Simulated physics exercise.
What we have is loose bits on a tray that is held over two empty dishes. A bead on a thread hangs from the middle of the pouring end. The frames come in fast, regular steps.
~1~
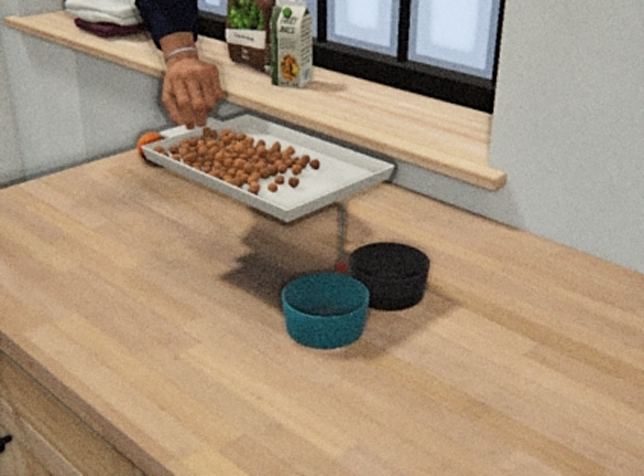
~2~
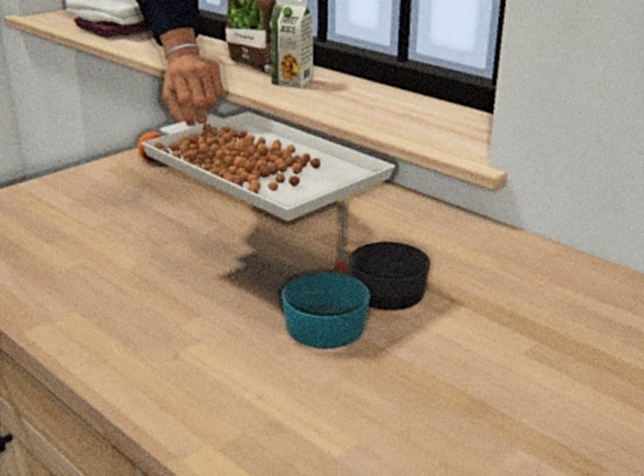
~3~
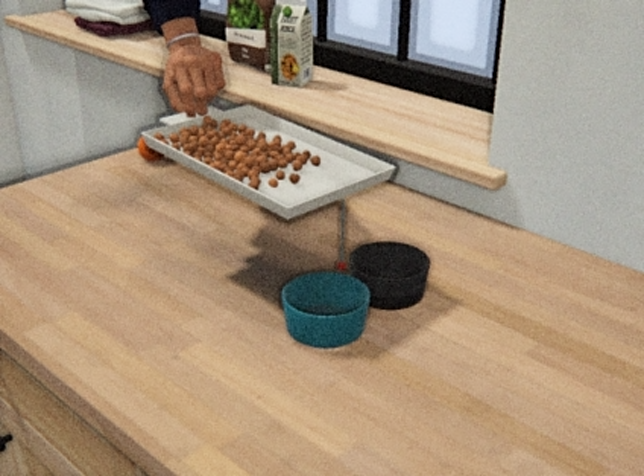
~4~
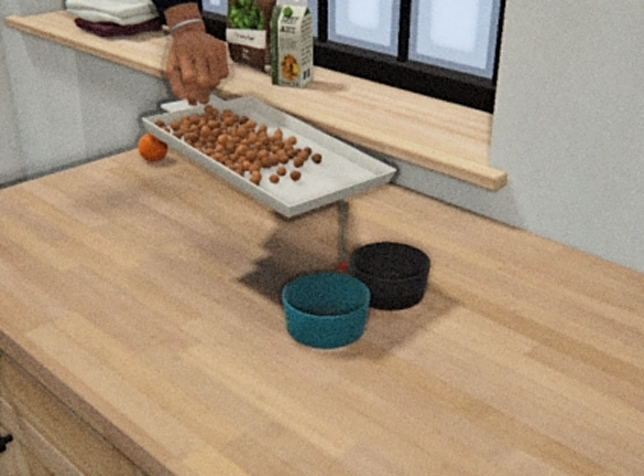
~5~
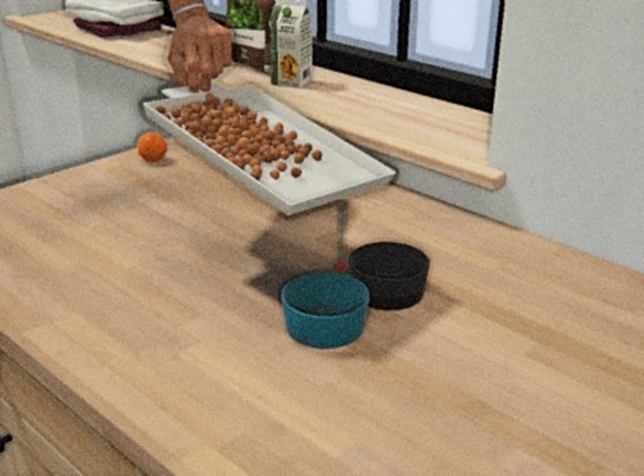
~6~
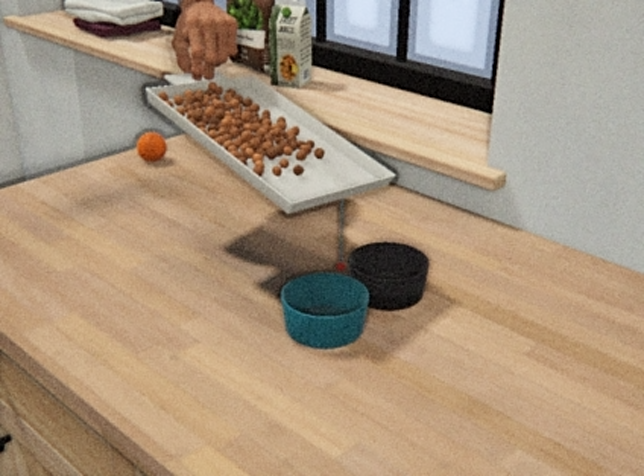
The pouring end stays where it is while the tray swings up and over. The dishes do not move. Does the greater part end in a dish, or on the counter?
They take the larger part between them.
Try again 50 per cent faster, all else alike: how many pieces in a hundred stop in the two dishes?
It comes to 60 per cent or so.
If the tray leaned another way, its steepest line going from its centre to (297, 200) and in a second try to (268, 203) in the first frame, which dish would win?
One: The left-hand dish. Two: The left dish.
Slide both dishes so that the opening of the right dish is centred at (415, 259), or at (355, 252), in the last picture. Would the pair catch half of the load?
The first try: The larger part. The second: Less than half.
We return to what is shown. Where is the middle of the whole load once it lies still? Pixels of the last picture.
Roughly at (393, 289).
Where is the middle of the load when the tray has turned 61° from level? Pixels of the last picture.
Roughly at (358, 164).
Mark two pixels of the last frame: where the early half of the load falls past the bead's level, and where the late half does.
First near (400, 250), later near (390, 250).
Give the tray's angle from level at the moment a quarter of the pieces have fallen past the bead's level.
Near 75 degrees.
Soon, tray tipped steeply; most on the tray; a small part in the right dish; a small part in the air.
A while on, tray tipped right over; about a third on the tray; a stray few in the left dish; about a third in the right dish; a small part outside both; about a quarter in the air.
Towards the end, tray tipped past a quarter turn; a stray few in the left dish; most in the right dish; about a quarter outside both.
Finally, tray tipped past a quarter turn; a stray few in the left dish; most in the right dish; about a quarter outside both.
